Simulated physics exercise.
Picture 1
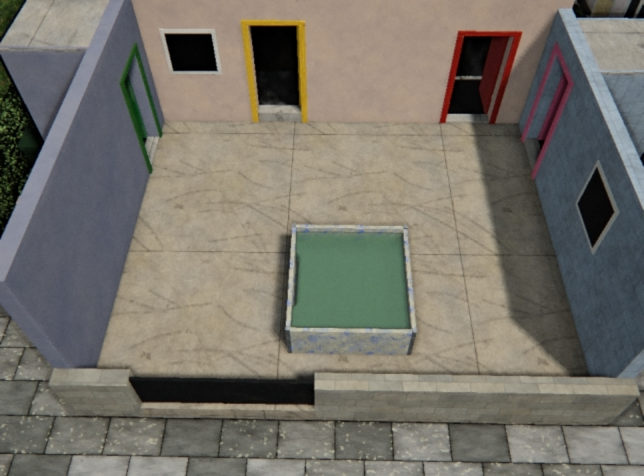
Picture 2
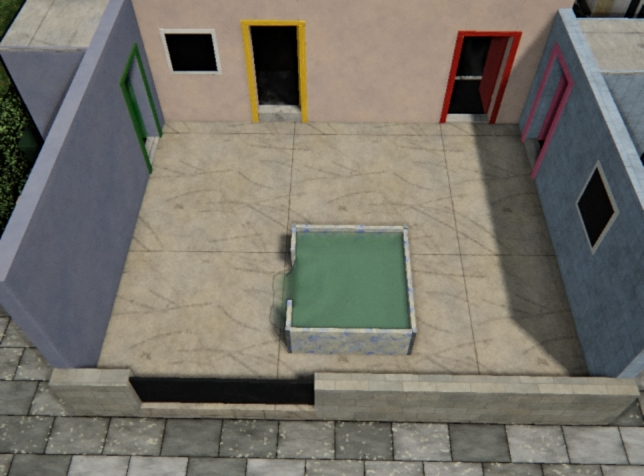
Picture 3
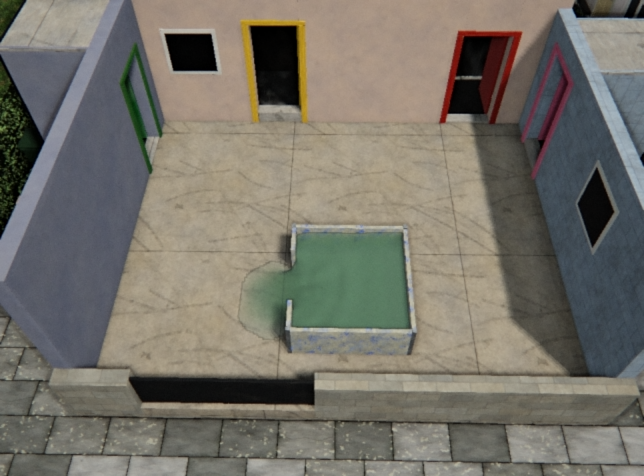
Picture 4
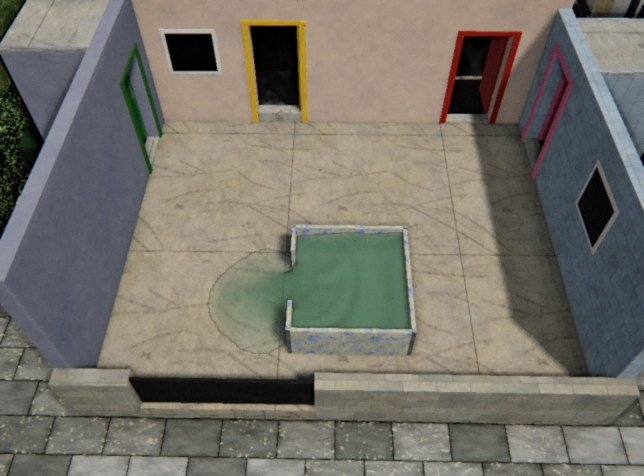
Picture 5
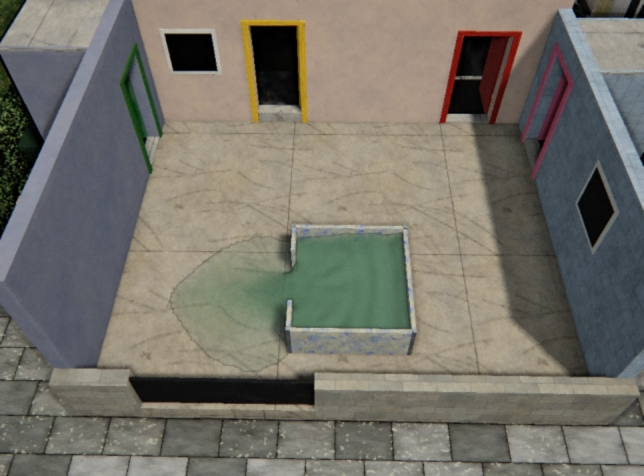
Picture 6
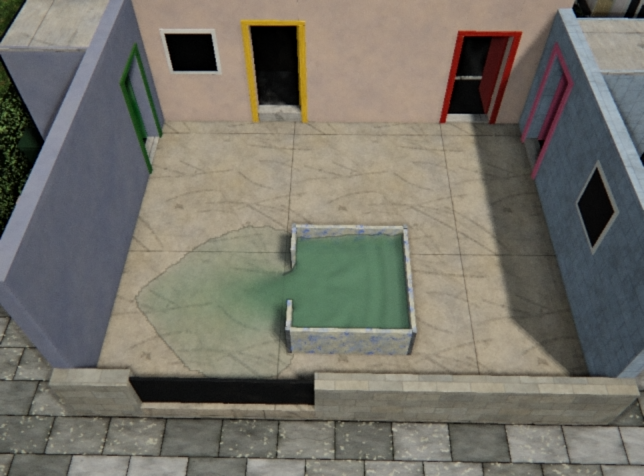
Green water sat still in a square tank in a walled yard until part of the tank's left side opened, then it poured through the gap and spread leftward across the paved floor.
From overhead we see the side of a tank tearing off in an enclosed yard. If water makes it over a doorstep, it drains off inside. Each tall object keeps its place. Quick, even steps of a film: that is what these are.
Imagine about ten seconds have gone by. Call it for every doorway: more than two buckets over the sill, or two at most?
My call: The yellow door two at most; the green door more than two; the pink door two at most; the red door two at most.
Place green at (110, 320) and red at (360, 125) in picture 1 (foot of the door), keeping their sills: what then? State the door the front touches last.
It's the pink-painted one.
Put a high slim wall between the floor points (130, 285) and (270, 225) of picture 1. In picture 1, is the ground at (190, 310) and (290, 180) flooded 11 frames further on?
Taking the points in order, the first is inundated and the second is high and dry.
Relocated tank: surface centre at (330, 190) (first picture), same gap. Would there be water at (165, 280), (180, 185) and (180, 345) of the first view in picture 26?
Going through them in turn: Waterlogged, waterlogged and waterlogged.
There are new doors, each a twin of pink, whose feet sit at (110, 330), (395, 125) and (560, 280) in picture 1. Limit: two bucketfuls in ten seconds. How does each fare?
First door gets past it, second door doesn't reach it, third door doesn't reach it.
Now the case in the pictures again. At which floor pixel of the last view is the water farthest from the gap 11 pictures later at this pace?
About (159, 144).
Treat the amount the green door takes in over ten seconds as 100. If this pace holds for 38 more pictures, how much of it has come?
Approximately 25 in a hundred, I reckon.
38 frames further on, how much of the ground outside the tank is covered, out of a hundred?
Close to 50 %.
A moment on, water covers 20 % of the floor; the yellow door not reached, the green door not reached, the pink door not reached, the red door not reached.
Next, water covers 25 % of the floor; the yellow door not reached, the green door wet at the sill, nothing in, the pink door not reached, the red door not reached.
Then, water covers 30 % of the floor; the yellow door not reached, the green door under two buckets in, the pink door not reached, the red door not reached.
Later, water covers 50 % of the floor; the yellow door wet at the sill, nothing in, the green door under two buckets in, the pink door not reached, the red door not reached.
In the end, water covers 90 % of the floor; the yellow door wet at the sill, nothing in, the green door far over two buckets in, the pink door wet at the sill, nothing in, the red door wet at the sill, nothing in.
